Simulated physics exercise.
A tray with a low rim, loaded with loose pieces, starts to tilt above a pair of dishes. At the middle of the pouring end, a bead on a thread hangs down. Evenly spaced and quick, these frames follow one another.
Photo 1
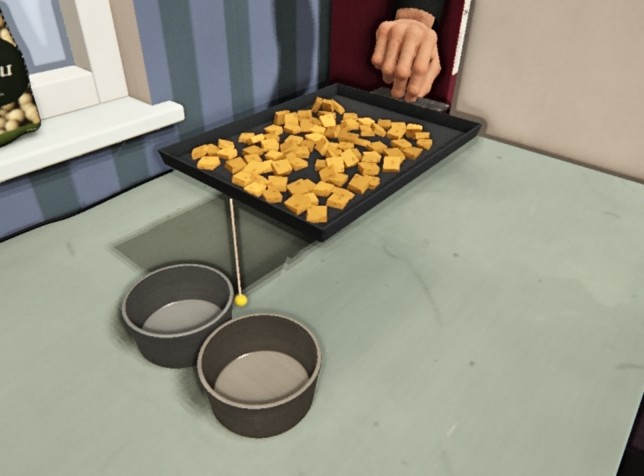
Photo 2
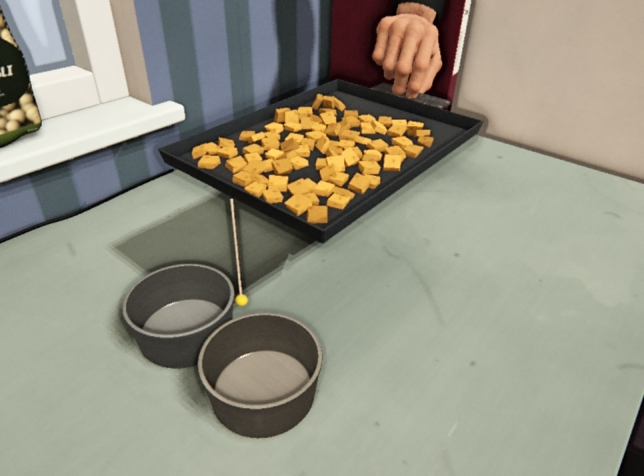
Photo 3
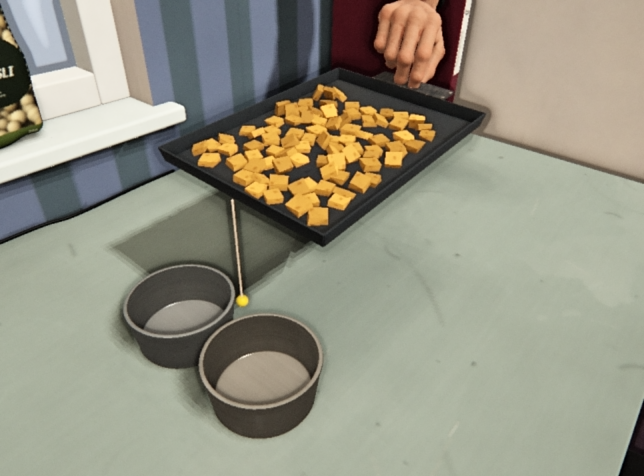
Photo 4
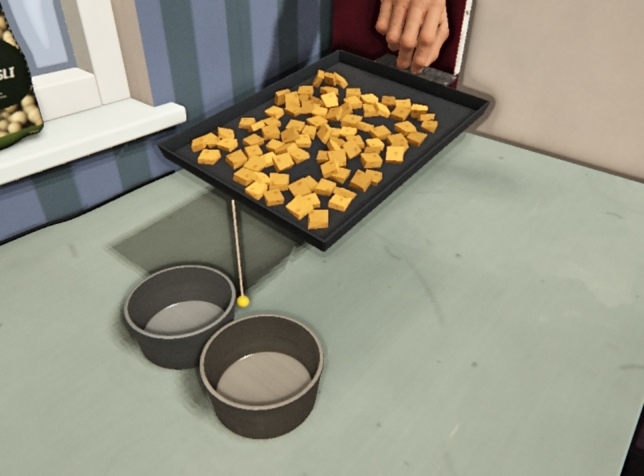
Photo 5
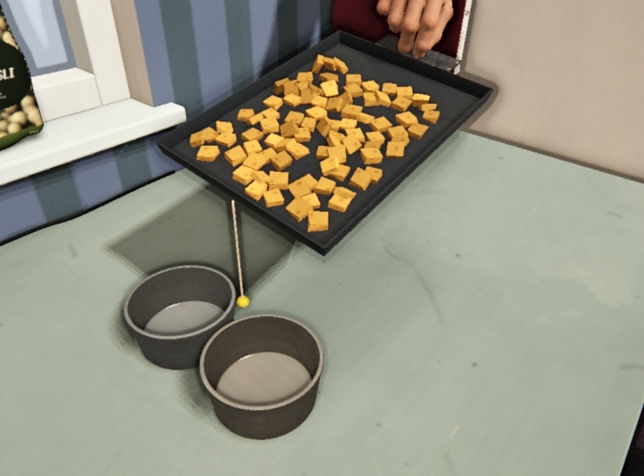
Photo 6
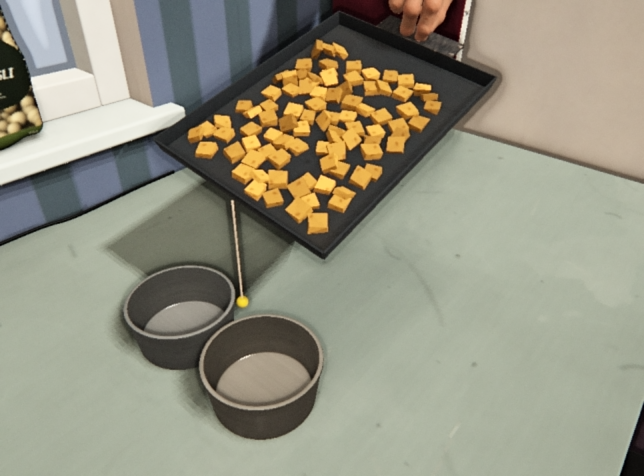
A black tray of golden-orange cubes tilts gradually above a pale green counter, seen from above at an angle by a still camera, beside a blue striped wall and white windowsill. A hand grips the tray's far end, while two round grey dishes sit below near a yellow bead hanging on a thread. The far end rises and the near right corner dips lowest, the cubes staying scattered across the tray.
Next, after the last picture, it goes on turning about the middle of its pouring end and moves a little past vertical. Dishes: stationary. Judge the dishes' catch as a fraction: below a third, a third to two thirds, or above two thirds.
A third to two thirds.
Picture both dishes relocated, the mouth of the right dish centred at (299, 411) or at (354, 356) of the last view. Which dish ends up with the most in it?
The rightmost dish, then the rightmost dish.
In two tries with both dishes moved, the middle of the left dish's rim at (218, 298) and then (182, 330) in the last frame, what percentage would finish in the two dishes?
Approximately 90 percent, followed by approximately 40 percent.
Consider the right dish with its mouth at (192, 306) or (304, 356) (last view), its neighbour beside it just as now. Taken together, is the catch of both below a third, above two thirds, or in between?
Try one: Under a third. Try two: Beyond two thirds.
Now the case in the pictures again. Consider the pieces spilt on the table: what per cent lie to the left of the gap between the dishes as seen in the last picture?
That's about 0 per cent of the spill.
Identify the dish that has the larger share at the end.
The right side.
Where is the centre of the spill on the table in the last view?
Approximately (343, 398).
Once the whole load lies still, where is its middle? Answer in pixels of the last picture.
Once nothing moves, the middle sits near (292, 395).
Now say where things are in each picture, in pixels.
The first picture shows corners of the pouring end (163, 150) and (322, 226), level; middle of the load (323, 146), cereal squares; left dish (137, 341); right dish (217, 409); bead on its thread (241, 300).
The second picture shows corners of the pouring end (163, 149) and (323, 227), level; middle of the load (323, 144).
The third picture shows corners of the pouring end (163, 147) and (324, 232), tipped barely, lowest at the right corner; middle of the load (324, 140).
The fourth picture shows corners of the pouring end (162, 144) and (324, 238), tipped a little, lowest at the right corner; middle of the load (324, 133).
The fifth picture shows corners of the pouring end (160, 141) and (324, 243), tipped a little, lowest at the right corner; middle of the load (324, 126).
The sixth picture shows corners of the pouring end (158, 138) and (323, 249), tipped clearly, lowest at the right corner; middle of the load (324, 120); left dish (139, 343); right dish (219, 410).
Just after the last frame, tray tipped steeply; every one on the tray.
A moment on, tray tipped past a quarter turn; roughly a third on the tray; roughly a quarter in the right dish; roughly a quarter outside both; roughly a quarter in the air.
Further on, tray tipped past a quarter turn; roughly half in the right dish; roughly half outside both.
When it is over, tray tipped past a quarter turn; roughly half in the right dish; not one in the left dish; roughly half outside both.
